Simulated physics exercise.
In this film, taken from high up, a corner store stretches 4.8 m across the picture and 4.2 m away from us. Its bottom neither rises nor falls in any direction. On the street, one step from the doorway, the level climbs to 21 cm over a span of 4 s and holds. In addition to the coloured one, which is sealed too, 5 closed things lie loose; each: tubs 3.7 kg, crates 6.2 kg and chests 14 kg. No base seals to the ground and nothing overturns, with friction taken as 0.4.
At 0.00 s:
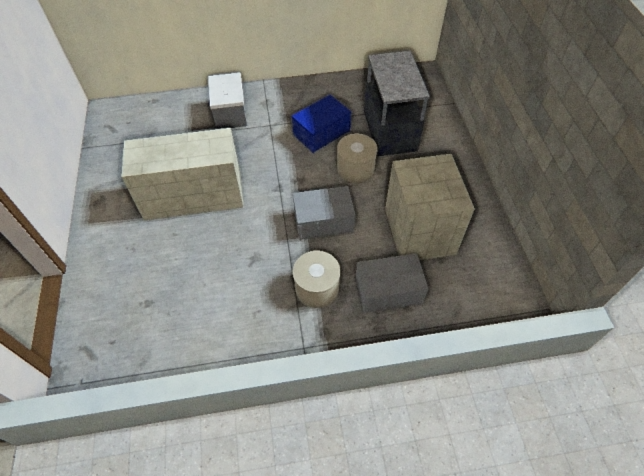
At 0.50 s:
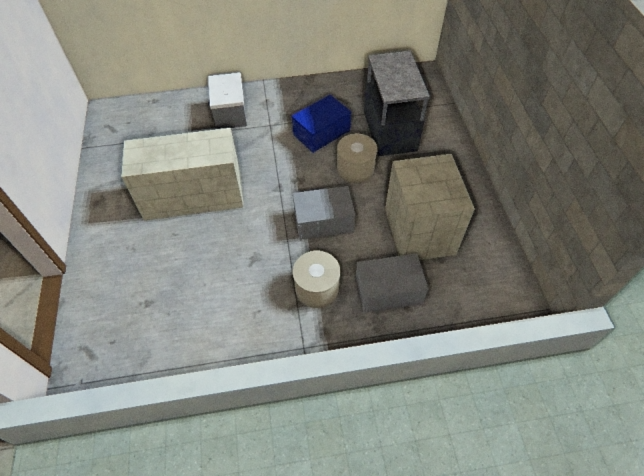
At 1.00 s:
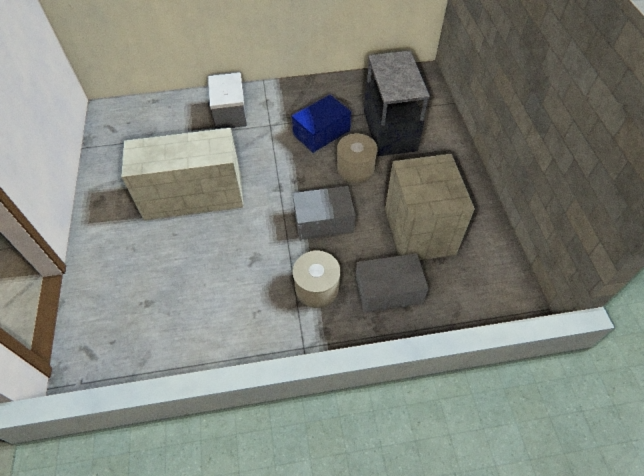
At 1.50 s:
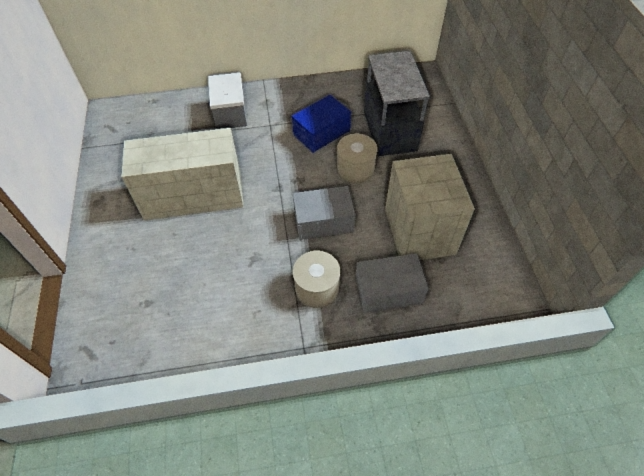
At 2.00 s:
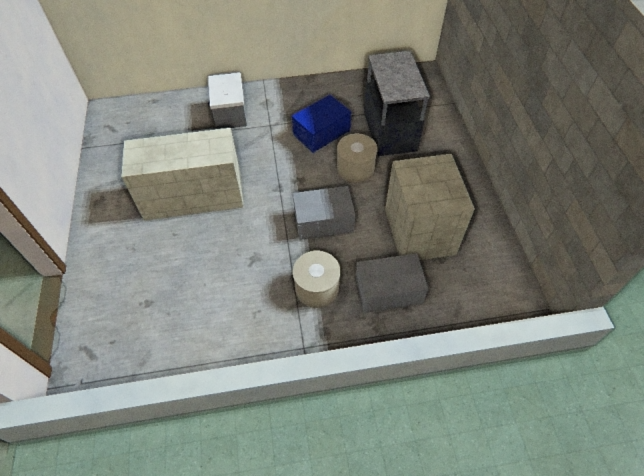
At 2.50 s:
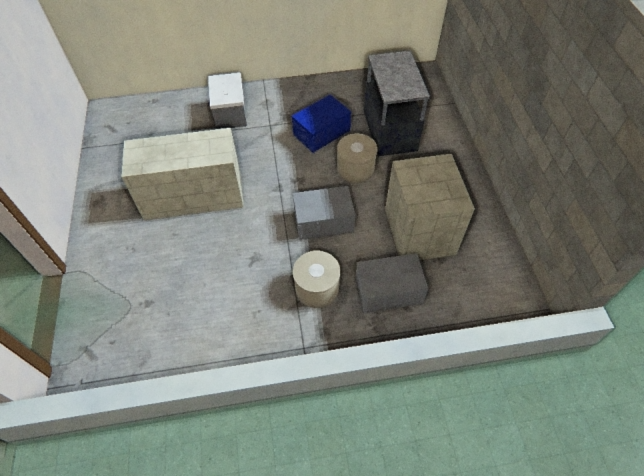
The video shows a high view of a room holding a blue crate and other blocky and round objects, all motionless, as greenish water covers the pale ground outside, then enters through the doorway at left and spreads slightly inside.
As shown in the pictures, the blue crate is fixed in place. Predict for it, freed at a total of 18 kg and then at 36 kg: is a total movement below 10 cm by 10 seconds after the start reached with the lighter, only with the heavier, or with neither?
My call: It is fine with the lighter amount.
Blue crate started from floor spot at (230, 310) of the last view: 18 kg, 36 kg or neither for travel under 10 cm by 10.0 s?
Result: Heavy passes, light fails.
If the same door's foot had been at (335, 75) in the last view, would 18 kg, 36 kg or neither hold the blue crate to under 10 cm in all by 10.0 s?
Lab note: Both masses insufficient.
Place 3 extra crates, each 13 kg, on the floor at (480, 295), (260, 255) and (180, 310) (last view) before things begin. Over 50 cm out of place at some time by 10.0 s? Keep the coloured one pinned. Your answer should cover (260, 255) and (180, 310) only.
Results: Threshold exceeded; threshold exceeded.
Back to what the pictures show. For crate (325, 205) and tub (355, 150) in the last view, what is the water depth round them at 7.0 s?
Depths: Near 5 cm, then near 5 cm.
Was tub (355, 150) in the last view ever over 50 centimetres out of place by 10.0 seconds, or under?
That one is below half a metre, as it turns out.
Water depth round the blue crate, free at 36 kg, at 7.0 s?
Depth: Approx. 2 cm.
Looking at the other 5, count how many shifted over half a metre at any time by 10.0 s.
I make that 3.
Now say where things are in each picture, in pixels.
The blue crate at (322, 114), on the bottom; water covers 0.0 m2; 0 of 6 have shifted, in the first picture.
The blue crate at (322, 114), on the bottom; 0.0 m2 under water; 0 of 6 have shifted, in the second picture.
The blue crate at (322, 114) rests on the ground; 0.0 m2 under water; 0 of 6 have shifted, in the third picture.
The blue crate at (322, 114) rests on the ground; water covers 0.0 m2; 0 of 6 have shifted, in the fourth picture.
The blue crate at (322, 114), on the bottom; 0.0 m2 under water; 0 of 6 have shifted, in the fifth picture.
The blue crate at (322, 114) rests on the ground; 0.4 m2 under water; 0 of 6 have shifted, in the sixth picture.
After 3.5 s the blue crate would be 0 cm from its start with 18 kg and 0 cm from its start with 36 kg; 0 cm of water round it then.
After 4.5 s the blue crate would be 0 cm from its start with 18 kg and 0 cm from its start with 36 kg; 0 cm of water round it then.
After 7.0 s the blue crate would be 0 cm from its start with 18 kg and 0 cm from its start with 36 kg; 2 cm of water round it then.
After 10.0 s the blue crate would be 0 cm from its start with 18 kg and 0 cm from its start with 36 kg; 3 cm of water round it then.
